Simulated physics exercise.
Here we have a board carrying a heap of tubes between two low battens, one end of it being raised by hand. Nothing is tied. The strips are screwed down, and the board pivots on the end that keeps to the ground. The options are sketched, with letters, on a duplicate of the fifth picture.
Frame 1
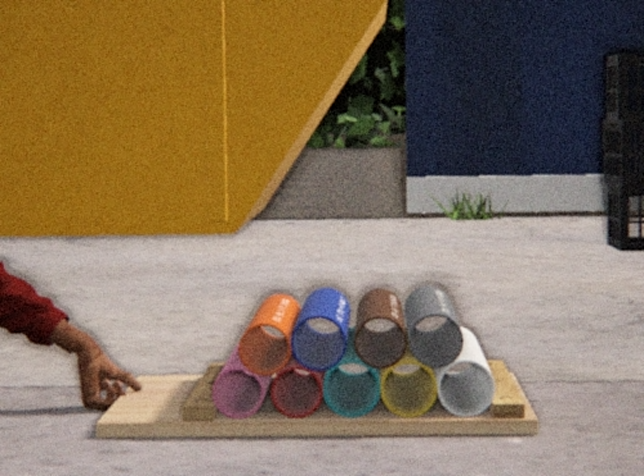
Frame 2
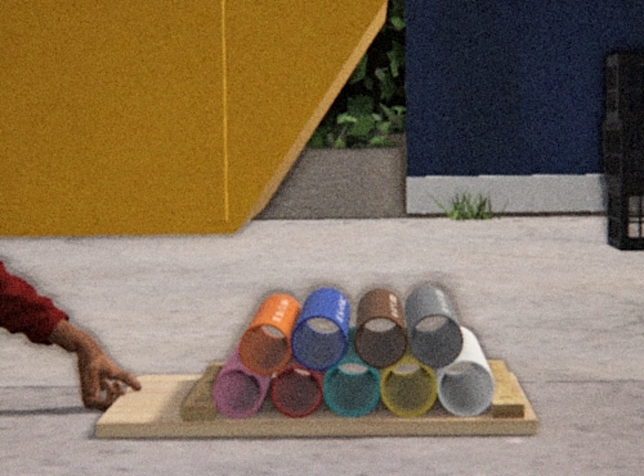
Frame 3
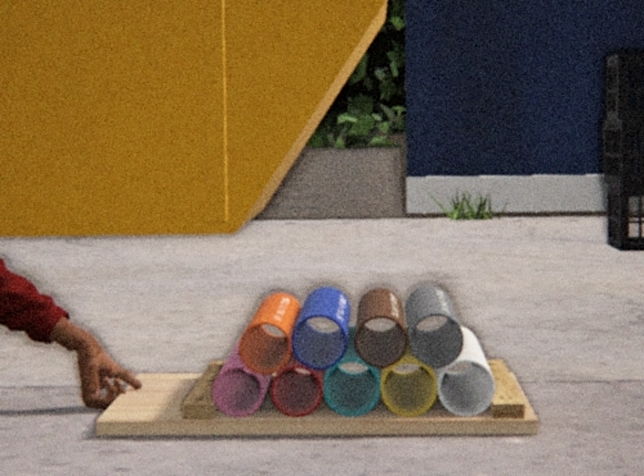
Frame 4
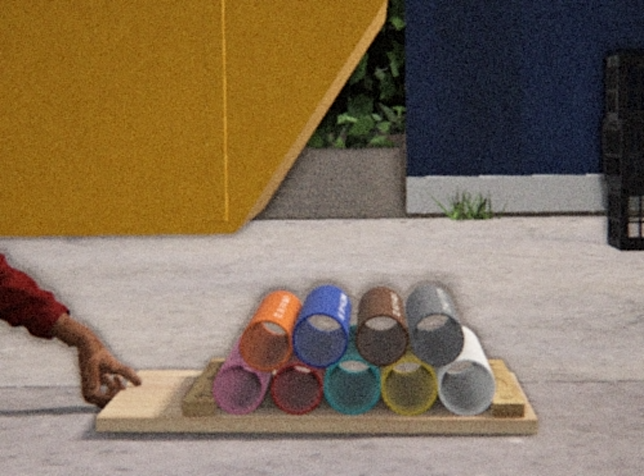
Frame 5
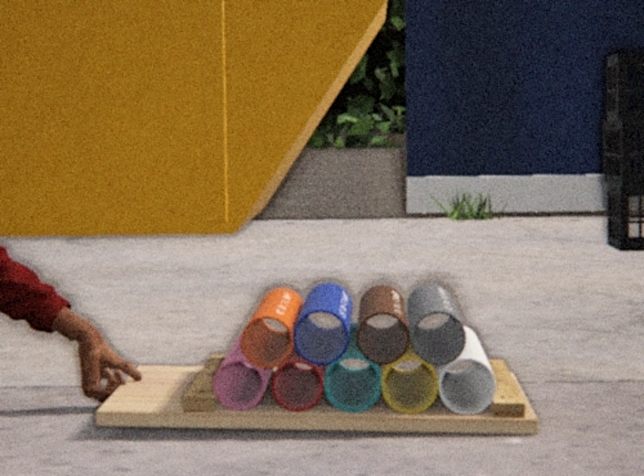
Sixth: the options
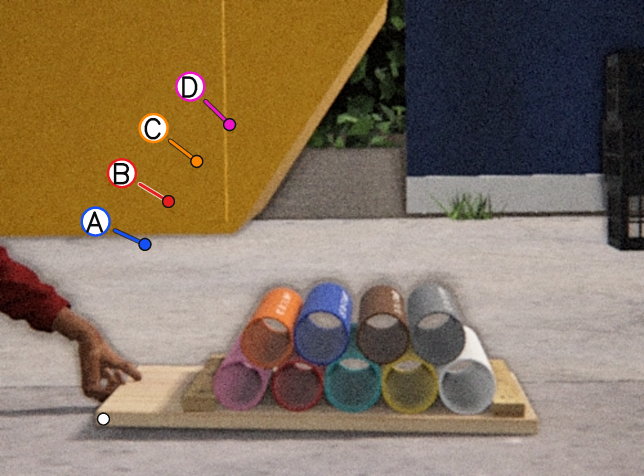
On pale paving in front of a yellow panel and a dark blue wall, a hand in a red sleeve grips the left end of a wooden board carrying nine coloured tubes stacked in two rows between low strips. The hand raises that end very slightly, and the tubes keep their places in the stack.
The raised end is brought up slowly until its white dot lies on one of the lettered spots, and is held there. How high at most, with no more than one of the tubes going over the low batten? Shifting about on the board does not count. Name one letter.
No higher than A.
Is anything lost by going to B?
At B: Yes.
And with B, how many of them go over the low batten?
At B the number is four.
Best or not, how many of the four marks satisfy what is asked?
One of the four.
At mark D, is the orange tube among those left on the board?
No.
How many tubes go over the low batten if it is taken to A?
It comes to none.
On the copy, A at (145, 244); B at (168, 202); C at (197, 162); D at (230, 125); the white dot at (103, 419).
On A. First, board at 16°.
Then, board at 26°.
Finally, board at 26°, none over the low batten.
By contrast, B four over the low batten (blue, grey, brown, orange); C nine over the low batten; D nine over the low batten.
